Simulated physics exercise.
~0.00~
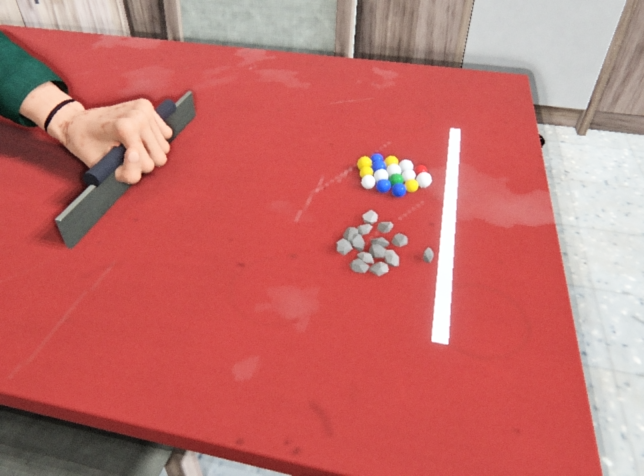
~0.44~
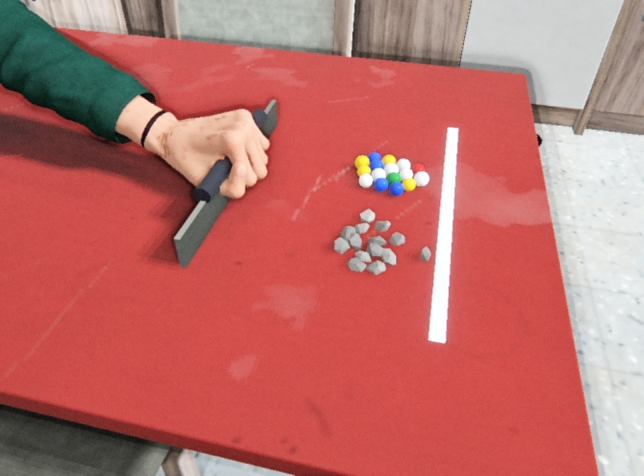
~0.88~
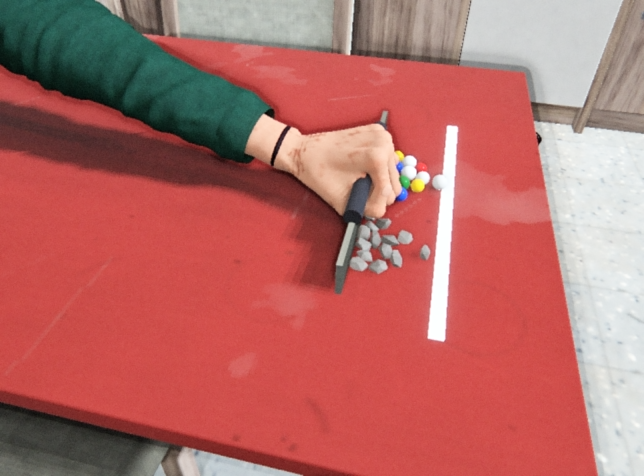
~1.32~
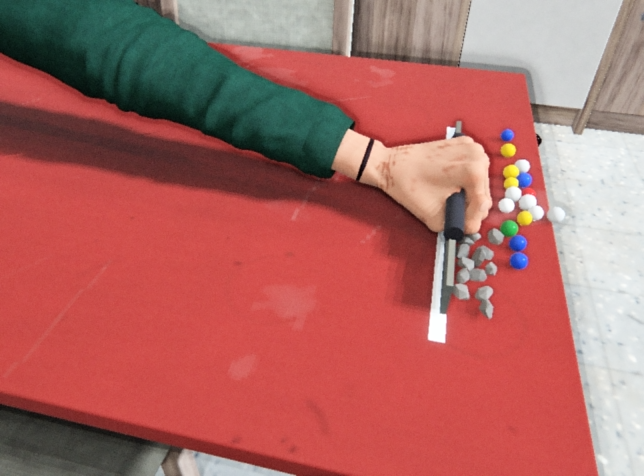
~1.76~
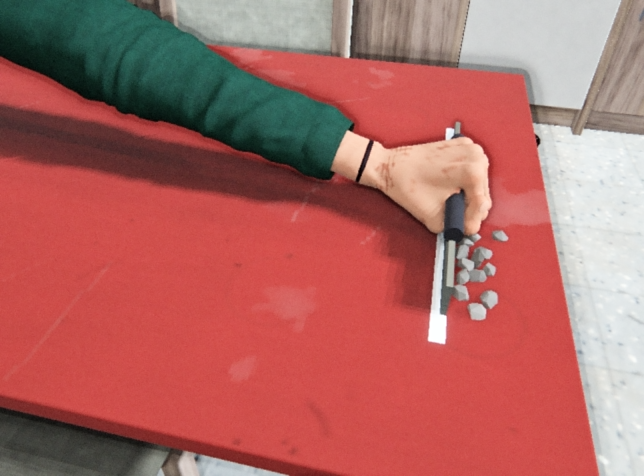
The clip opens on a red table where a hand in a green sleeve grips a scraper at the left, with a cluster of colorful little balls and a heap of gray stones lying before a strip of white tape. The hand slides the scraper to the right until it reaches both groups. It pushes them past the tape, and the scraper stops there as the balls spread toward the table's right edge. The balls then disappear from the tabletop, having gone over the edge, while the gray stones remain on the table beside the still scraper.
